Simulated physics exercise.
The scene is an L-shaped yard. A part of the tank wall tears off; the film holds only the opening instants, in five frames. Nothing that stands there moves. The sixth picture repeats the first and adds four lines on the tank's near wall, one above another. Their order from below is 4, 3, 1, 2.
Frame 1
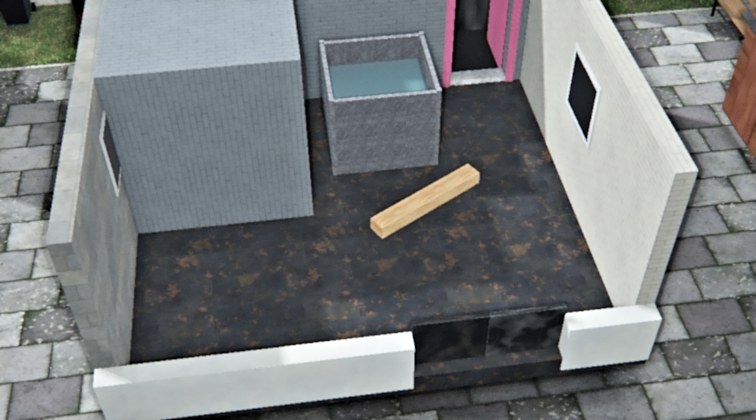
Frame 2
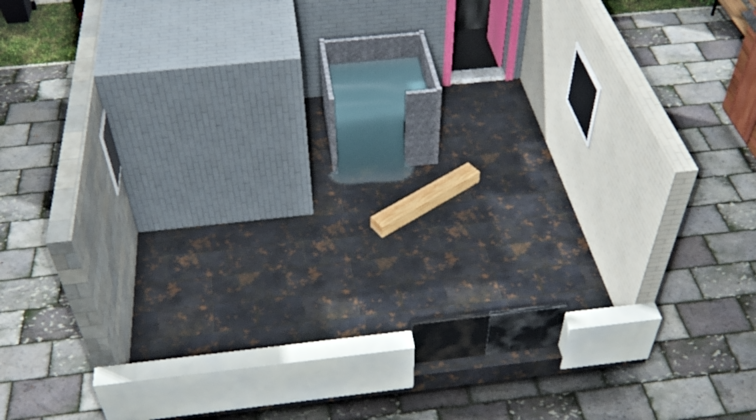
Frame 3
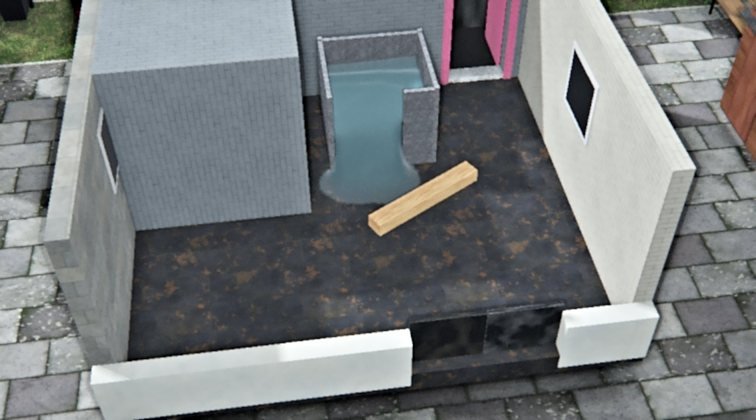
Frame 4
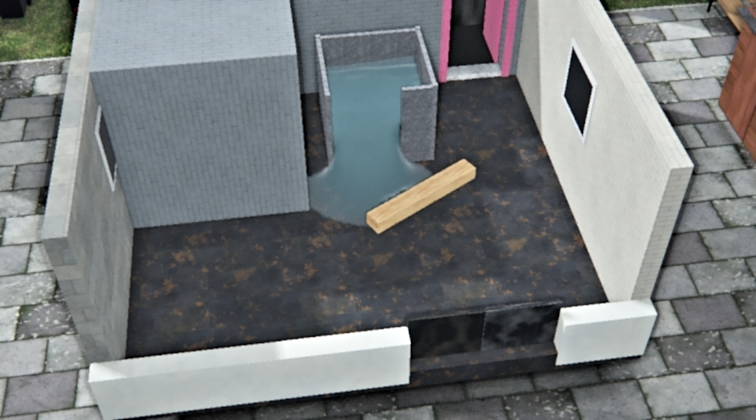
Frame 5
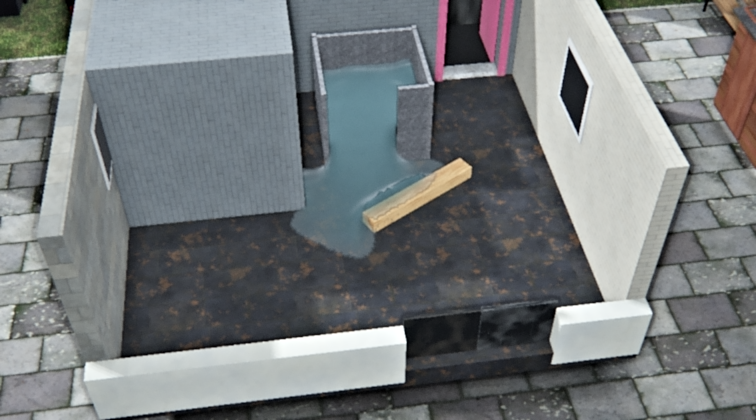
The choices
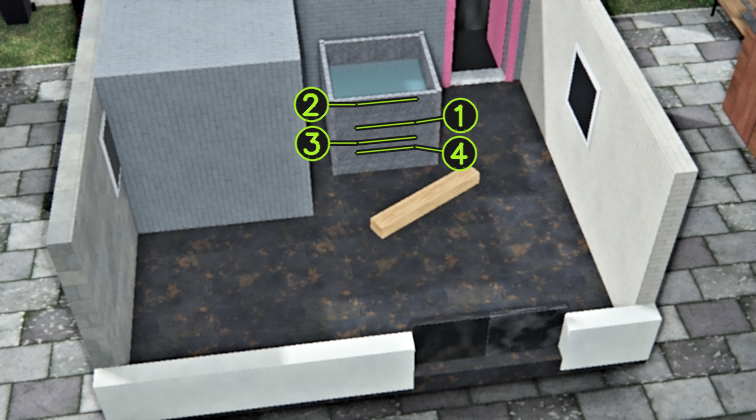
Water rests in a square grey brick tank inside a walled yard, then pours out through an opening in its front. It spreads across the dark, mottled floor, reaches a wooden beam lying at an angle, and extends past the beam's left end toward the viewer.
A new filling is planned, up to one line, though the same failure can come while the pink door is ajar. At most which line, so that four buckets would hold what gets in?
That is line 1.
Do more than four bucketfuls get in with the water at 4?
No, not at all.
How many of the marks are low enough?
Three of the four.
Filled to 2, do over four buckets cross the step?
Yes, that goes wrong.
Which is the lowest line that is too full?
2 it is.
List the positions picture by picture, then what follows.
Water in the tank at rest, its middle at (379, 88); foot of the pink doorway at (477, 83); shut gate at (488, 320), in the first picture.
Front seen at (408, 173), 1 % of the ground wet, in the second picture.
Front seen at (410, 191), 4 % of the ground wet, in the third picture.
Front seen at (367, 221), 7 % of the ground wet, in the fourth picture.
Front seen at (355, 251), 10 % of the ground wet, in the fifth picture.
On the marked copy, 1 at (386, 125); 2 at (386, 101); 3 at (386, 140); 4 at (386, 149); from the bottom up 4, 3, 1, 2.
Choosing 1, a splash gets over, under a bucket.
Choosing 2, about 14 bucketfuls get in.
Choosing 3, nothing gets over.
Choosing 4, nothing gets over.
